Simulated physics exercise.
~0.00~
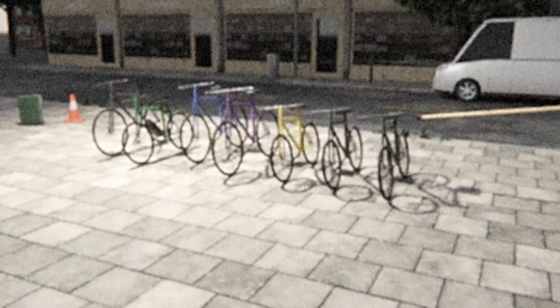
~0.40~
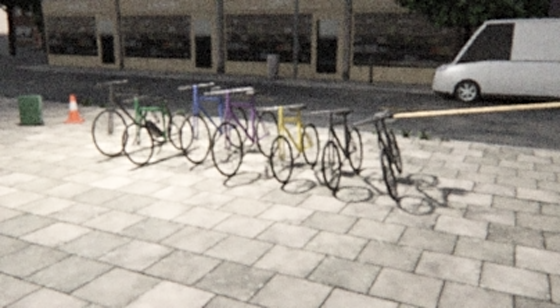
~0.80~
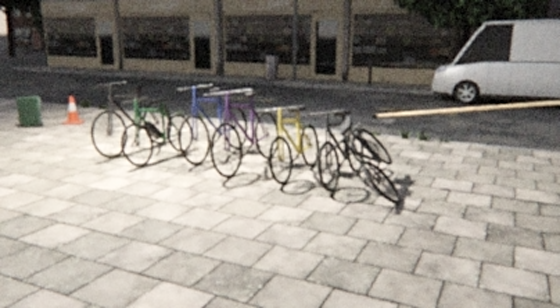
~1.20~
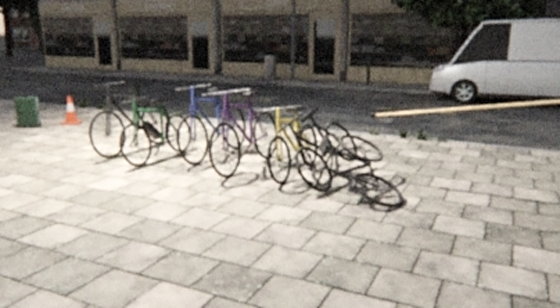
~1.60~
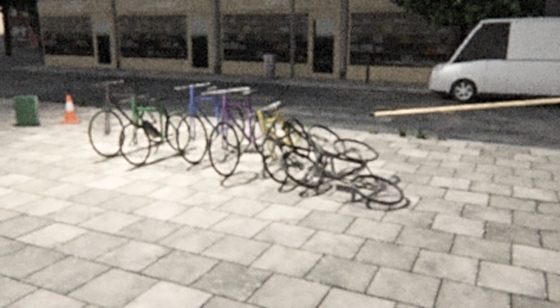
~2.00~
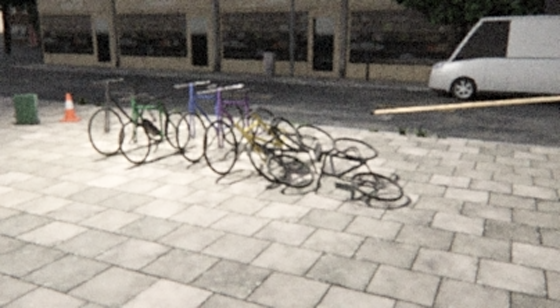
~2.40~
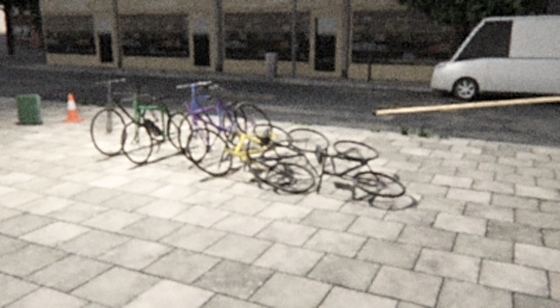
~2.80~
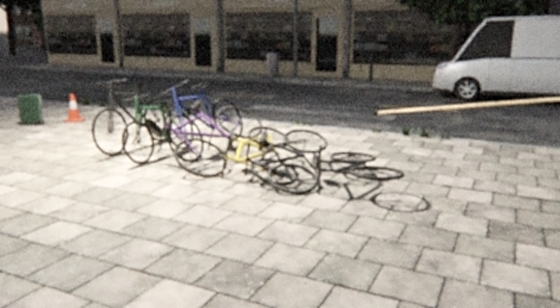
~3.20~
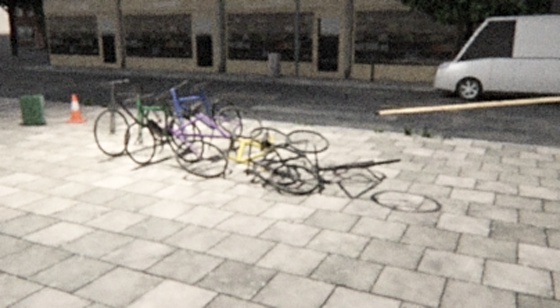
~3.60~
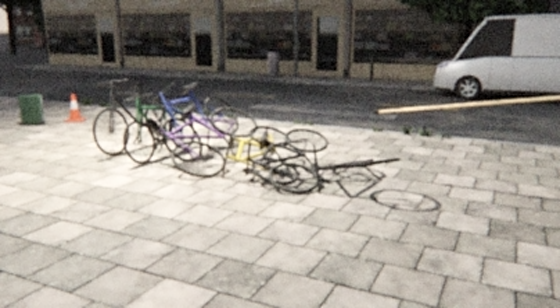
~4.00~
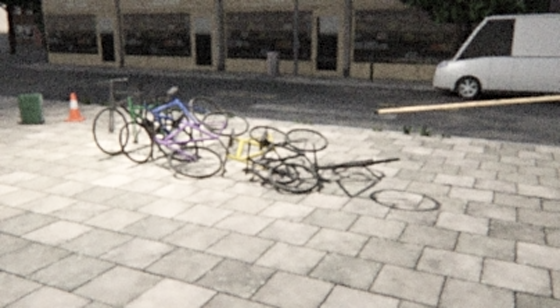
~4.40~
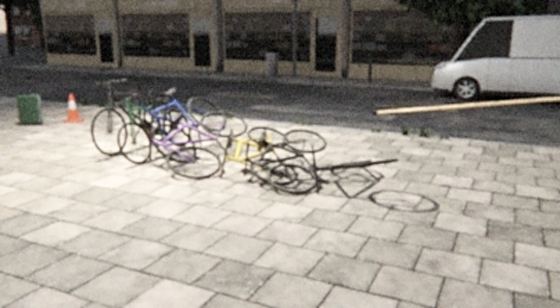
At first, seven bicycles stand in a row on a paved square, with an orange cone to the left and a white van parked behind. A long pale pole slides in from the right, and the dark bicycle at the right end tips over as the pole stops. The next dark one goes down too, followed by the yellow bicycle, which folds leftward. The purple one then topples, and the blue one starts to lean. Finally the blue bicycle settles at a steep slant beside the green one, while the two leftmost bicycles remain standing beside the tangle.
